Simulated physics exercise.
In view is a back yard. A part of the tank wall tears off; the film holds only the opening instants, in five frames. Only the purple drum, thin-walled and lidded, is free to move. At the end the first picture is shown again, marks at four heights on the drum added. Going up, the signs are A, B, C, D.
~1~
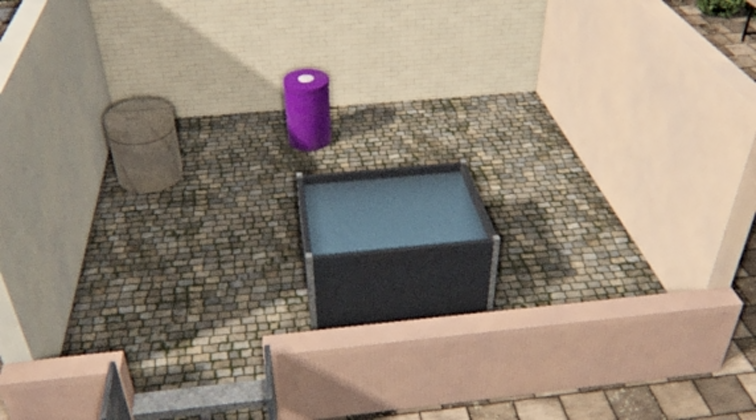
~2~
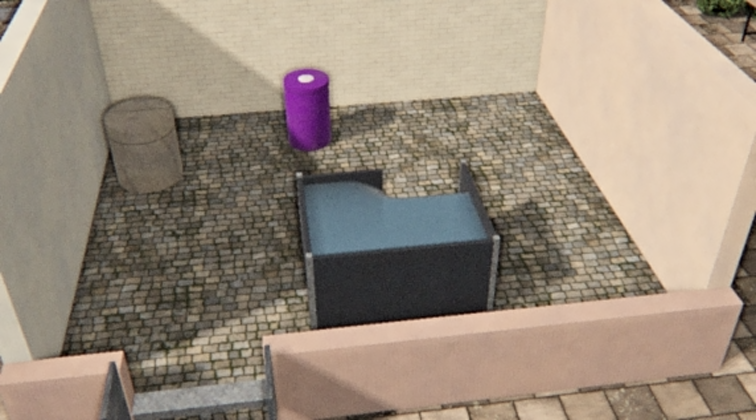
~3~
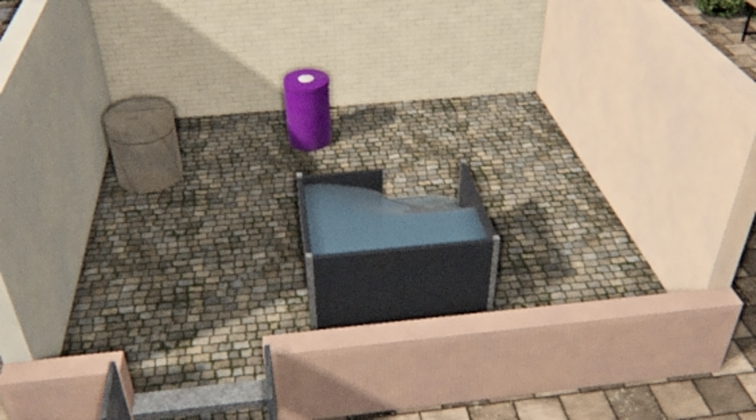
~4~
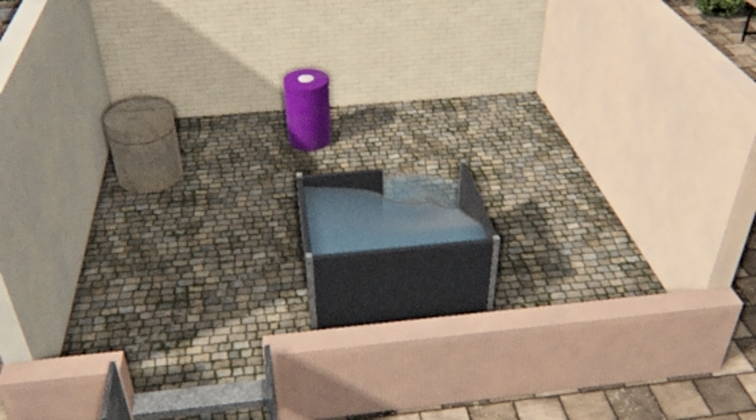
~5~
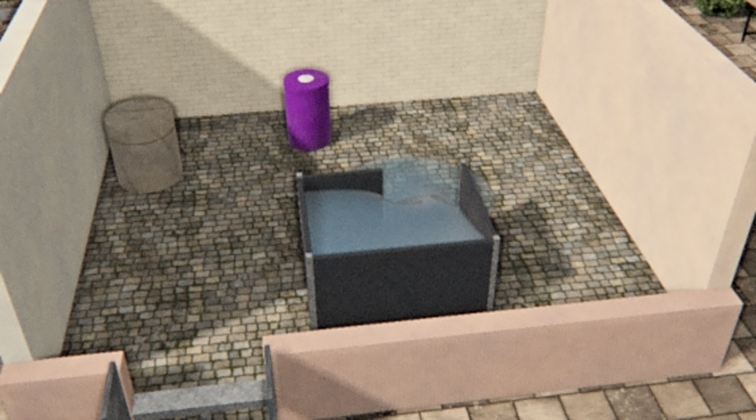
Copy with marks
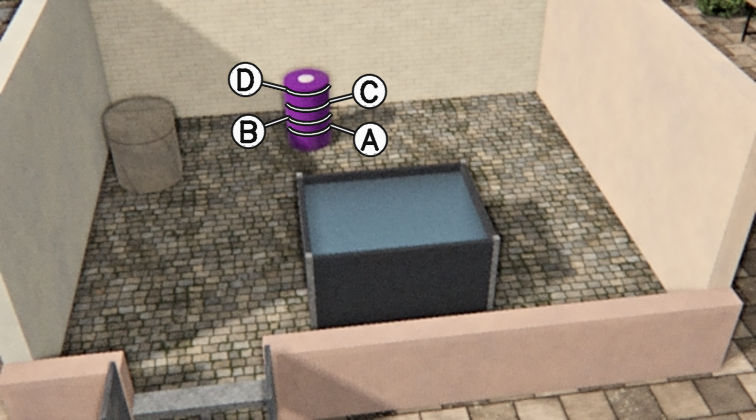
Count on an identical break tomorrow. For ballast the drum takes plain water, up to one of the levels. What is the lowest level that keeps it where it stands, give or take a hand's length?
Go for A.
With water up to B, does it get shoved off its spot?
No, not at all.
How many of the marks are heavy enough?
All of the four.
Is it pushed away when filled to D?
No, not at all.
In white, A at (311, 134); B at (310, 123); C at (309, 110); D at (308, 94); from the bottom up A, B, C, D.
With A, it does not move.
With B, it does not move.
With C, it does not move.
With D, it does not move.
